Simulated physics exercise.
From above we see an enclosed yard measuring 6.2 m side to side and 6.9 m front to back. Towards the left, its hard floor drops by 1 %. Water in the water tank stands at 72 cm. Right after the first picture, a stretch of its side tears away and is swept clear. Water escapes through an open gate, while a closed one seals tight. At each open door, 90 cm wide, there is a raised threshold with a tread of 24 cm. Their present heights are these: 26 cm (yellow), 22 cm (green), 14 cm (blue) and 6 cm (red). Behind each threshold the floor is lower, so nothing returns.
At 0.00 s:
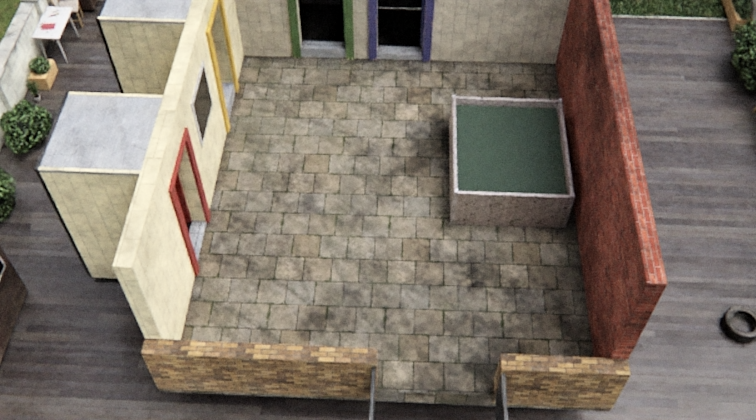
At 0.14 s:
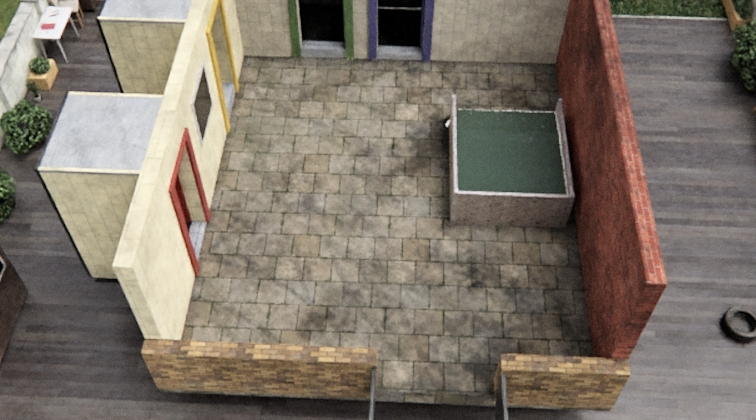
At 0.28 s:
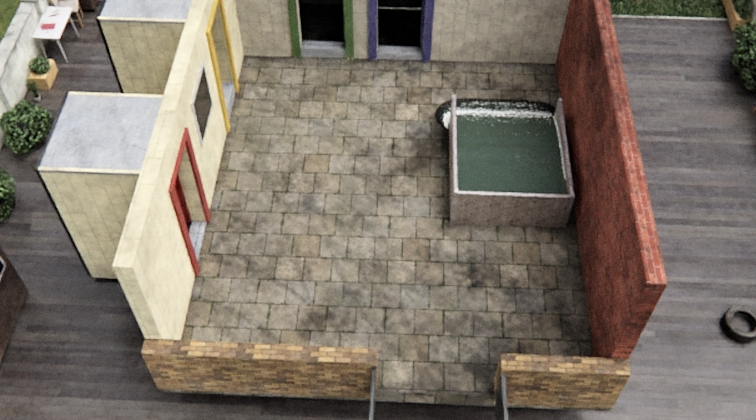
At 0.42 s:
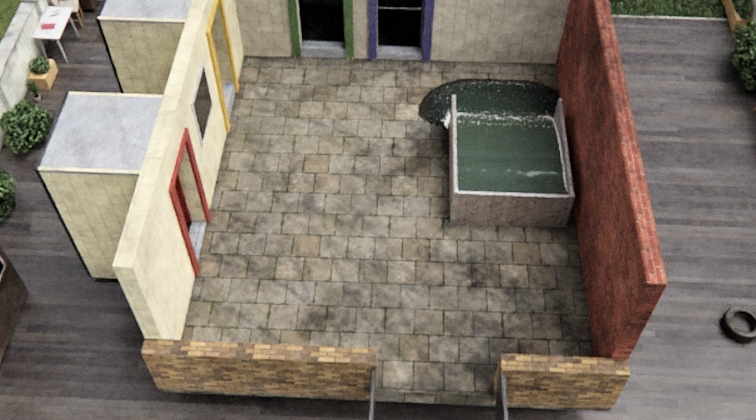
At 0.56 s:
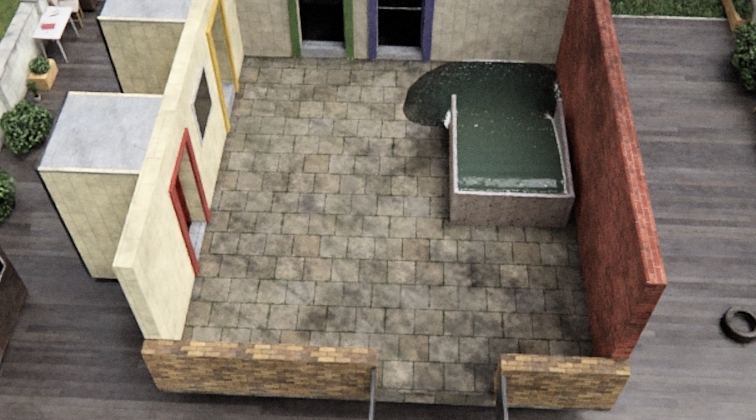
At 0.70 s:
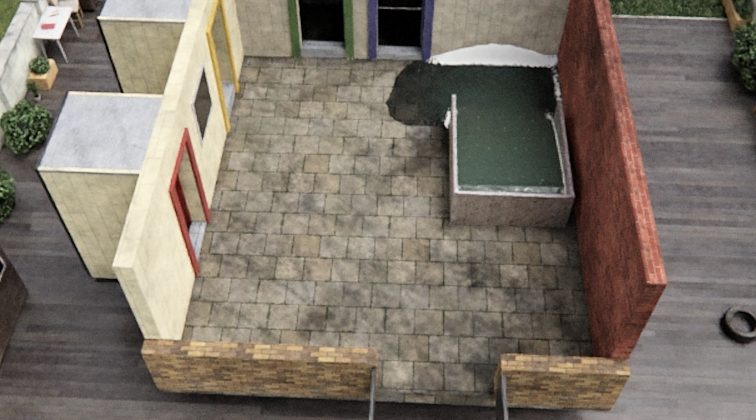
In a walled yard, dark green water pours from a tank's far side and spreads leftward.
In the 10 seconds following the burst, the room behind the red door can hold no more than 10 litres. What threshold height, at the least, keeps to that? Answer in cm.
I would say about 5.5 cm.
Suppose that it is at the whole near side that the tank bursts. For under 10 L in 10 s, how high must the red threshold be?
Roughly 10.0 cm.
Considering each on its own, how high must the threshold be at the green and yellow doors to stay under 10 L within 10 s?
About 9.5 cm at green and 23 cm at yellow.
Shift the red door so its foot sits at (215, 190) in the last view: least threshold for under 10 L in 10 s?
You'd want it roughly 9.5 cm high.
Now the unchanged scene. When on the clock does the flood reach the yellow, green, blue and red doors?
Yellow 2.6 s, green 1.4 s, blue 0.8 s, red 3.8 s.
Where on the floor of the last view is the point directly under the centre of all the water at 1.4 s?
Approximately (493, 126).
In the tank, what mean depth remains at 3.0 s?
Around 16 cm on average.
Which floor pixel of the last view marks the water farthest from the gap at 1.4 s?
Front tip: Approx. (334, 59) px.
After 1.4 s water covers 15 % of the floor, deepest (56 cm) near (543, 65); it has not reached the red door.
After 3.0 s water covers 35 % of the floor, deepest (33 cm) near (251, 69); it has not reached the red door.
After 10.0 s water covers 90 % of the floor, deepest (12 cm) near (176, 367); 6 cm at the red door, 6 litres in over its 6 cm threshold.
At the red door as built, the water arrived by 3.8 s and peaked near 9 cm at 5.4 s.
Run again over the same 10 s with other heights there, 13 litres in over 5 cm, 4 litres over 6.5 cm. The limit of 10 litres is kept from about 5.5 cm up.
